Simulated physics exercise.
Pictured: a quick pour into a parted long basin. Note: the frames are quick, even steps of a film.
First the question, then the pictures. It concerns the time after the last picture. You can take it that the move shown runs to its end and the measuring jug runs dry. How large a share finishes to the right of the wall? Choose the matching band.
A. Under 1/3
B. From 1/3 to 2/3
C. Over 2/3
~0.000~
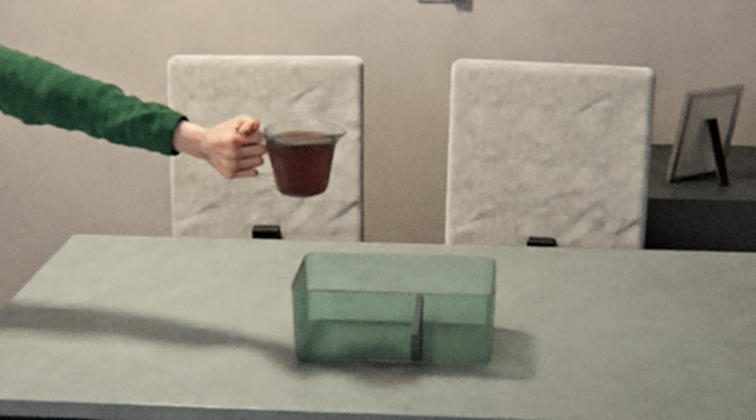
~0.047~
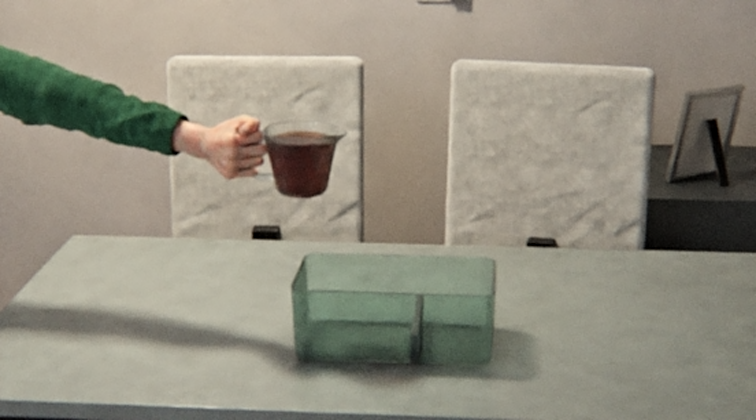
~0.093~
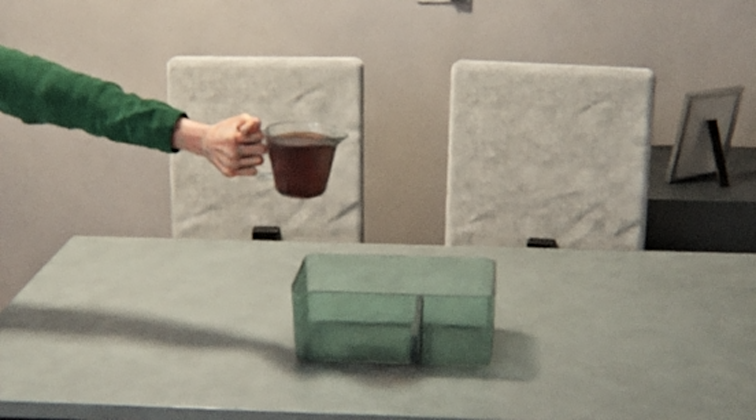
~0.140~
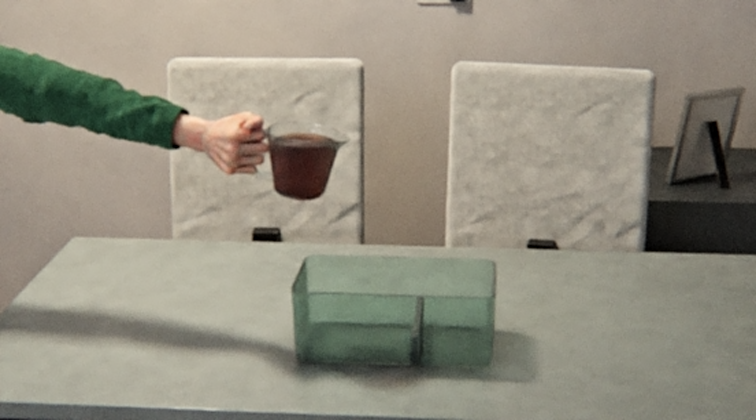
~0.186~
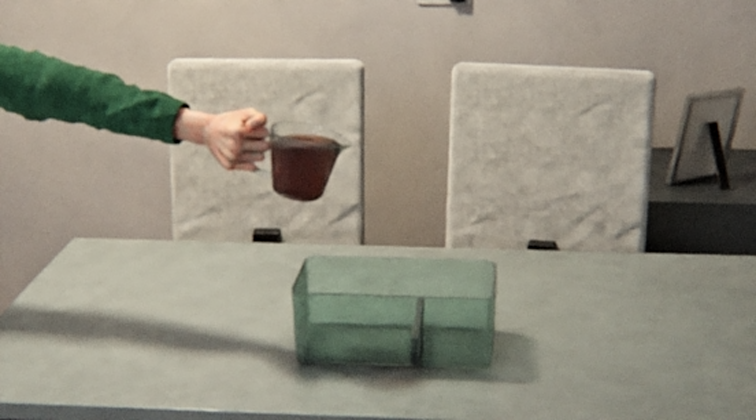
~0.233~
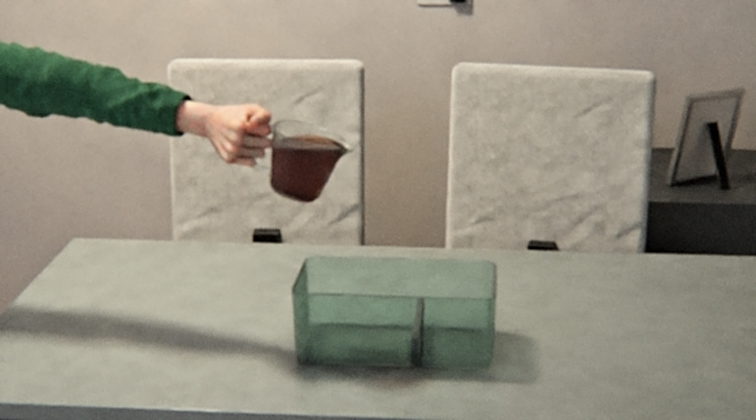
Option A: Under 1/3.
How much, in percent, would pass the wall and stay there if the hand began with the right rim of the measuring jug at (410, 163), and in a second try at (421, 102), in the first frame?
90 % and 65 %.
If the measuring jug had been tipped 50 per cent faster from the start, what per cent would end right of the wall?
Roughly 5 in a hundred.
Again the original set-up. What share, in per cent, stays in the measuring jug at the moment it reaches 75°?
Near 60 per cent.
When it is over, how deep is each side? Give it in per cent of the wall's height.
The left comes to 40 % and the right to 0 %.
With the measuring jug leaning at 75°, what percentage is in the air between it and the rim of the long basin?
About 30 per cent.
A moment on, the measuring jug is tipped on its side and 59 per cent is still to pour, 9 is left of the wall and 0 right of it.
Next, the measuring jug is tipped right over and 9 per cent is still to pour, 69 is left of the wall and 0 right of it.
Then the measuring jug is tipped right over and 0 per cent is still to pour, 90 is left of the wall and 5 right of it.
Later the measuring jug is tipped right over and 0 per cent is still to pour, 90 is left of the wall and 6 right of it.
In the end 90 per cent lies left of the wall, 6 right of it and 4 outside.
